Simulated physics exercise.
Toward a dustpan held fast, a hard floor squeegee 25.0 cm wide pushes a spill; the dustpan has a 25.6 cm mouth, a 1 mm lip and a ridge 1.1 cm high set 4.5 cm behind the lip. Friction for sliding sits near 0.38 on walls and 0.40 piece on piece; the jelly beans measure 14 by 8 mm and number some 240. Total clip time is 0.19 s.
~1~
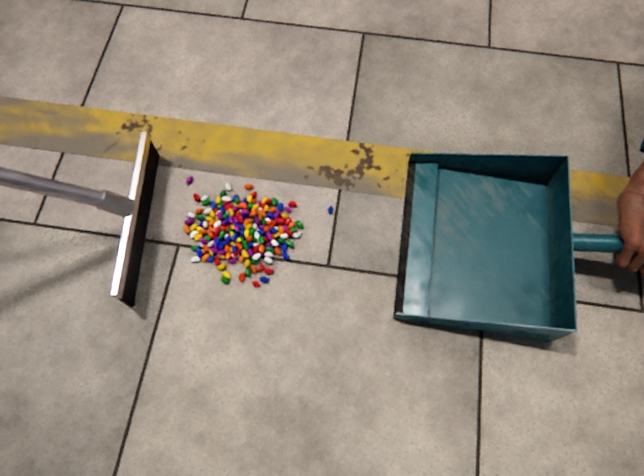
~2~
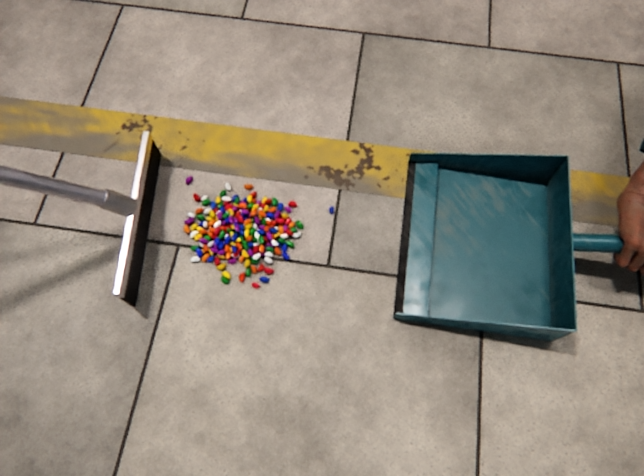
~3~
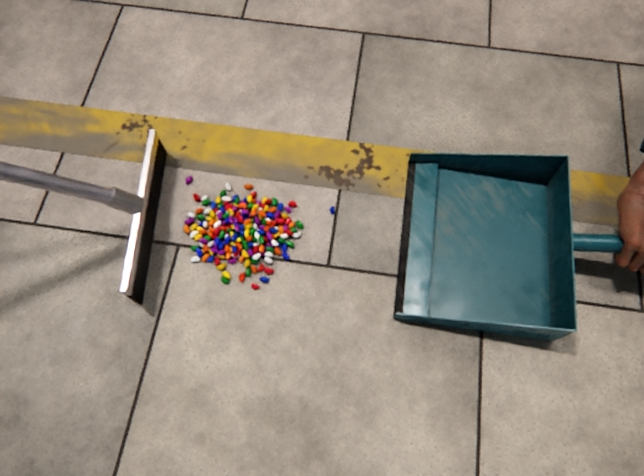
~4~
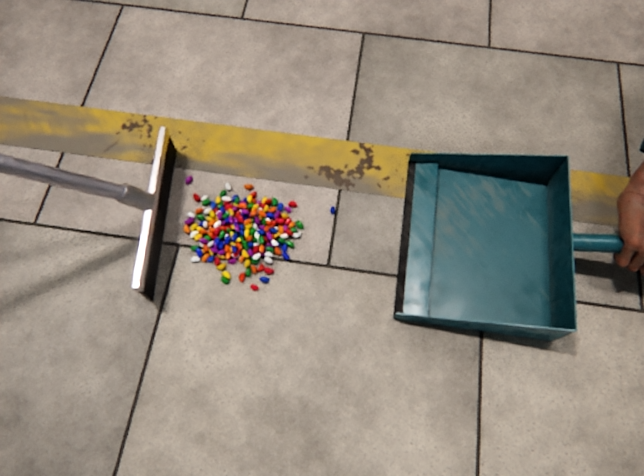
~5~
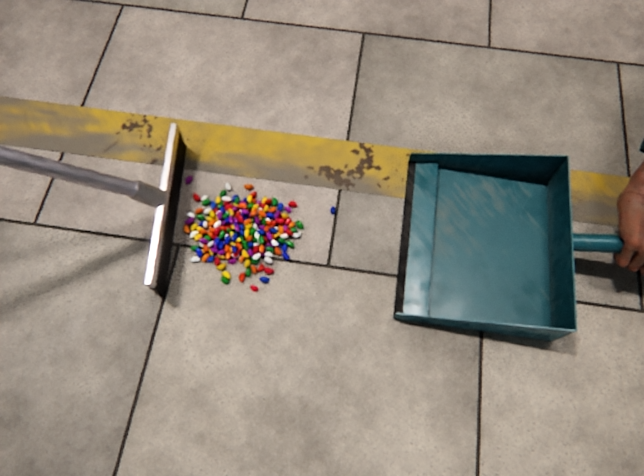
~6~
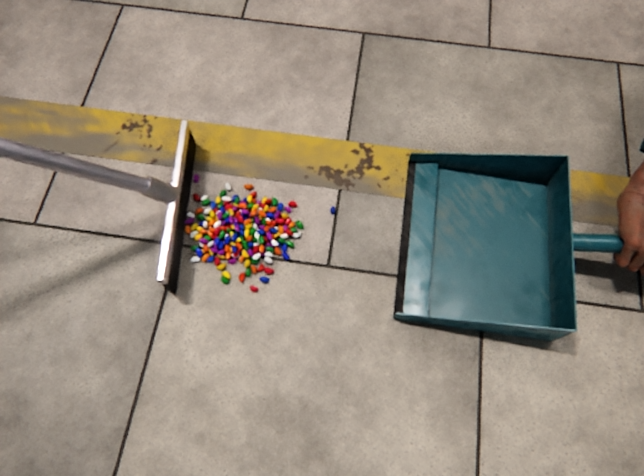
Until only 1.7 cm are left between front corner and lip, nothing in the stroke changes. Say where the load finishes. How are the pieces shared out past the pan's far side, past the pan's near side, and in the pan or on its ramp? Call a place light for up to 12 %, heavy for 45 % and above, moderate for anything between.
Far side: Moderate; near side: Light; pan: Moderate.
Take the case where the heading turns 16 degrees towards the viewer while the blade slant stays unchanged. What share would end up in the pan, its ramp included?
In that case some 40 per cent.
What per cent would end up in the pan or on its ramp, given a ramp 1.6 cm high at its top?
25 per cent.
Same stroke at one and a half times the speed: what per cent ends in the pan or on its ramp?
Share: Near 25 %.
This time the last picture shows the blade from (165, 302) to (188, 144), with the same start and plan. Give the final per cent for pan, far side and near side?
Pan: 35, far side: 5, near side: 5.
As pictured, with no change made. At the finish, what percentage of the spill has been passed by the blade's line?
I'd say close to 30 per cent.
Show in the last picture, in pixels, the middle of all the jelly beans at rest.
About (400, 201).
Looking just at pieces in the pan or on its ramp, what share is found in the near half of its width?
I'd put it at around 10 per cent.
Then, 0.37 s after the last picture, middle of the blade 19 cm from the lip; 0 % over the lip, far side 0 %, near side 0 %.
Then, 0.62 s after the last picture, middle of the blade 9 cm from the lip; 0 % over the lip, far side 10 %, near side 0 %.
Then, 0.98 s after the last picture, middle of the blade 3 cm from the lip; 25 % over the lip, far side 20 %, near side 0 %.
In the end, far side 20 %, near side 0 %, pan 25 %, in front of the lip or behind the blade 55 %.
